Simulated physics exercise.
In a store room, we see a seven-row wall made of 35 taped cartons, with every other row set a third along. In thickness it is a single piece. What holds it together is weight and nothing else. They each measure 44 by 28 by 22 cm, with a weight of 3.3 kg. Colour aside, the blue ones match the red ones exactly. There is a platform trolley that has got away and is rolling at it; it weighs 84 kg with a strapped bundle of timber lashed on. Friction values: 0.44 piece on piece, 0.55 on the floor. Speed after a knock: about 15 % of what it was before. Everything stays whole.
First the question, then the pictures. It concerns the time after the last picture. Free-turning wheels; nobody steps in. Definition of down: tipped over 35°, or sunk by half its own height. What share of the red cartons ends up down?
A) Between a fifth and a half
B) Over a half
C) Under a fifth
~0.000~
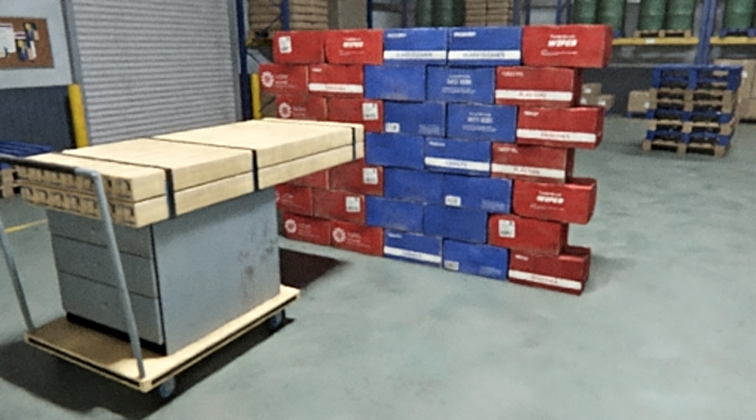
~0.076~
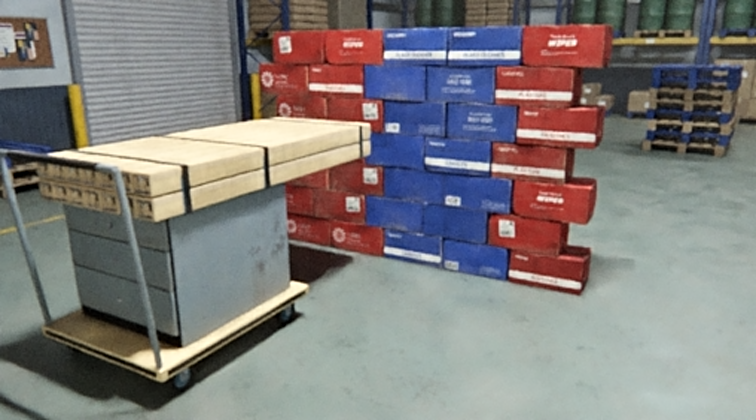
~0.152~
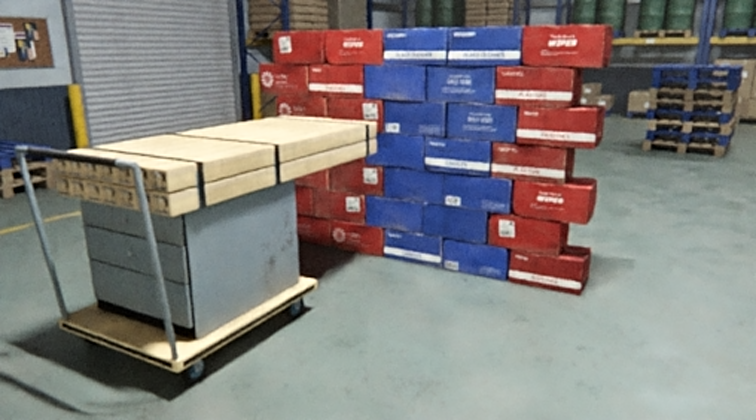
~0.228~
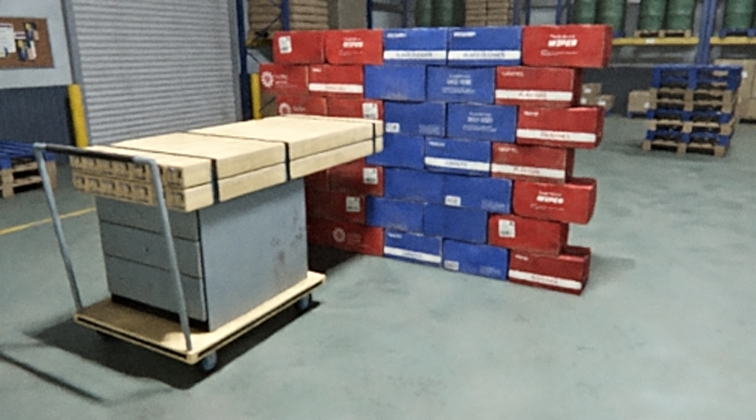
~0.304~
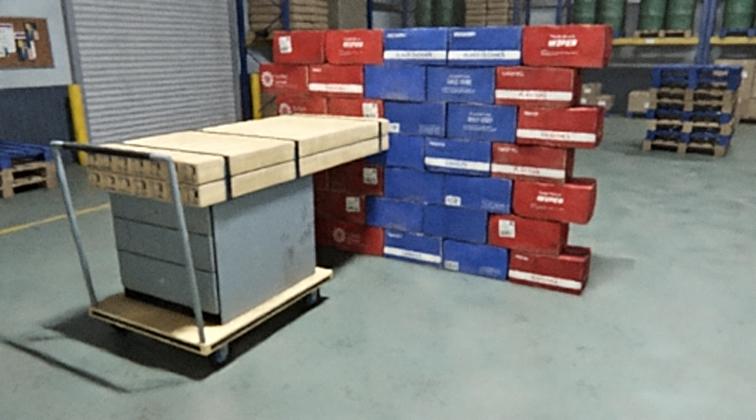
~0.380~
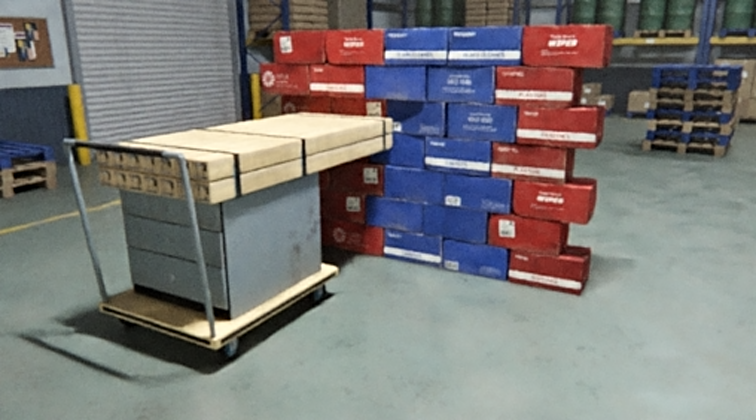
(B) Over a half.
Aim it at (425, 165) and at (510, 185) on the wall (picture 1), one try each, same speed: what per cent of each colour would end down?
For red it's 0 then 40 per cent, for blue 0 then 60 per cent.
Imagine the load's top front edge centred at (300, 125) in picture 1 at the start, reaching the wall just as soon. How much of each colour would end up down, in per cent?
Result - red: 60%; blue: 40%.
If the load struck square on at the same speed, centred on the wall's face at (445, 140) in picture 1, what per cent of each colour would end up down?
The red ones would be 0 per cent down and the blue ones 0 per cent.
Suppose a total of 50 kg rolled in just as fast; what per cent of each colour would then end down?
In that case red 0, blue 0 per cent.
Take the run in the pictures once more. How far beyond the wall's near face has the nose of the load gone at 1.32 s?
20 cm past it.
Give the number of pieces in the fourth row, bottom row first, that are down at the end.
The answer for that row is 3.
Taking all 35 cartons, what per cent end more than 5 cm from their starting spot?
55 %.
After 1.32 s, load 20 cm past the wall's line, stopped; none of the 21 red cartons down (0 of 35 in all colours); top red carton unmoved; top blue carton 20° from how it stood.
After 1.86 s, load 20 cm past the wall's line, stopped; 13 of the 21 red cartons down (19 of 35 in all colours); top red carton unmoved; top blue carton 65° from how it stood, 68 cm lower.
In the end (3.2 s), load 20 cm past the wall's line, stopped; 13 of the 21 red cartons down (19 of 35 in all colours); top red carton unmoved; top blue carton on its side. That is 62 per cent. From the last view, middles, top red carton near (568, 46), top blue carton near (606, 202).
